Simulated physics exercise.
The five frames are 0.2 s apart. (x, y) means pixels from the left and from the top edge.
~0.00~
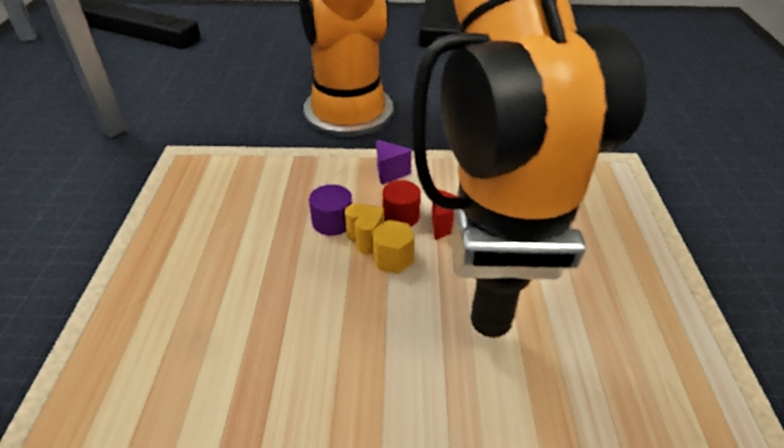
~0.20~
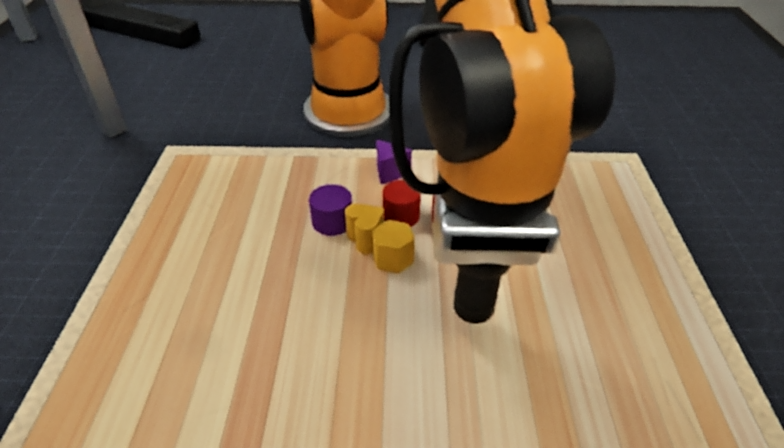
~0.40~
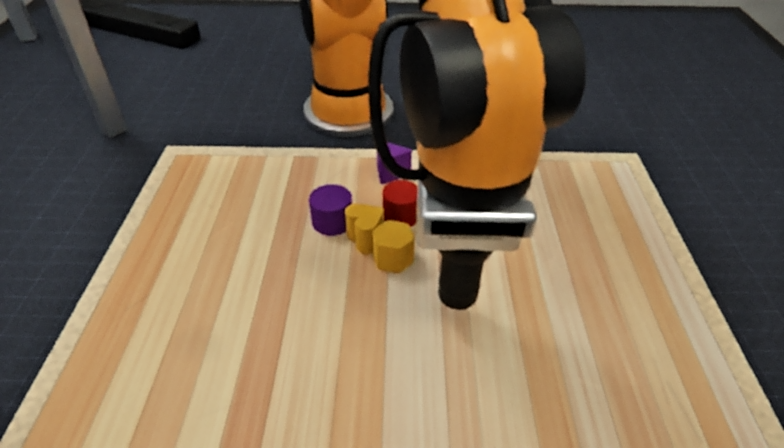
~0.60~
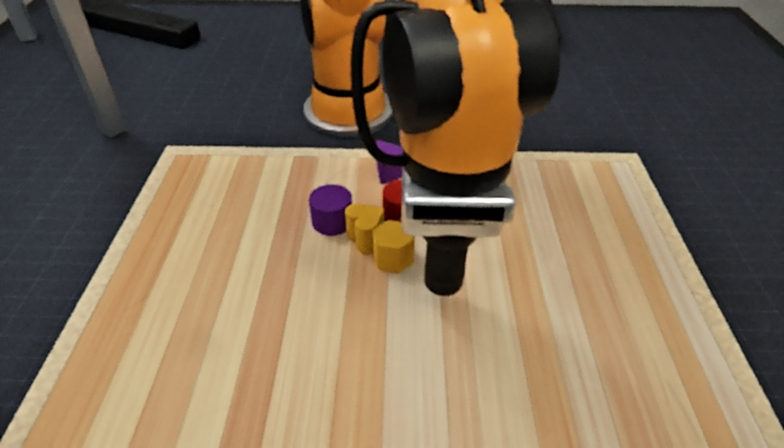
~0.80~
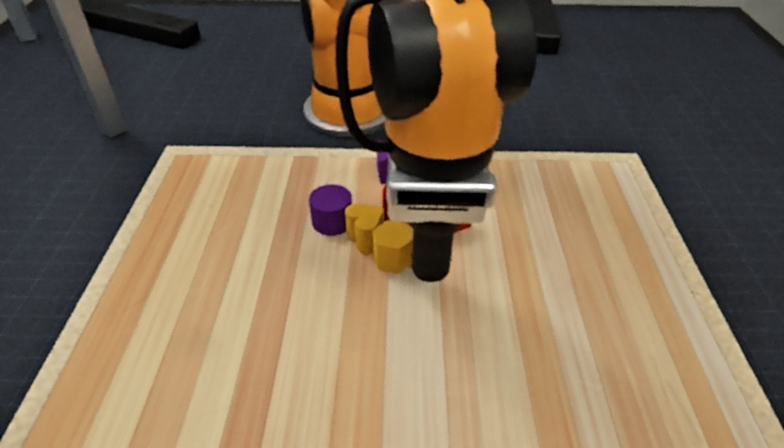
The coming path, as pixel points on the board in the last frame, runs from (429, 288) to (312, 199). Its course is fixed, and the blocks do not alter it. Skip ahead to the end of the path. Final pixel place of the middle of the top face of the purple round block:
My best guess is (287, 159).
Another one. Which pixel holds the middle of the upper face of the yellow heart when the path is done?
Close to (341, 141).
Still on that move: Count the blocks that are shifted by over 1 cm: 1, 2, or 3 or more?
Of all the blocks, three or more travel more than a centimetre.
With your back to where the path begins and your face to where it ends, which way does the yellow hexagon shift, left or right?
The shift goes right.
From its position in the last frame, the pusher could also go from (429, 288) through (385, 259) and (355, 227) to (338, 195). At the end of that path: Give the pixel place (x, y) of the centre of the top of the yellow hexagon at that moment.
It should be at about (332, 152).
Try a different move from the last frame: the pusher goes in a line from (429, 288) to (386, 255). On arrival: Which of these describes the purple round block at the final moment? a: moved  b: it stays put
Correct choice: A.
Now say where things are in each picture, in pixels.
In the first frame, pusher's lower end at (491, 322); purple round block at (330, 197); yellow heart at (365, 215); yellow hexagon at (393, 234); red round block at (402, 191).
In the second frame, pusher at (474, 309); blocks still.
In the third frame, pusher at (458, 296); blocks still.
In the fourth frame, pusher at (443, 282); blocks still.
In the fifth frame, pusher at (431, 269); purple round block at (330, 197); yellow heart at (365, 215); yellow hexagon at (393, 234); red round block hidden.
What follows on the original path. One third of the way, pusher at (385, 236); purple round block at (312, 181); yellow heart at (346, 192), turned 35° clockwise; yellow hexagon at (362, 211).
Two thirds of the way, pusher at (345, 207); purple round block at (300, 171); yellow heart at (339, 160), turned 65° clockwise; yellow hexagon at (334, 180), turned 35° clockwise.
At the end, pusher at (310, 181); purple round block at (287, 159); yellow heart at (341, 141), turned 100° clockwise; yellow hexagon at (324, 157), turned 65° clockwise; red round block still.
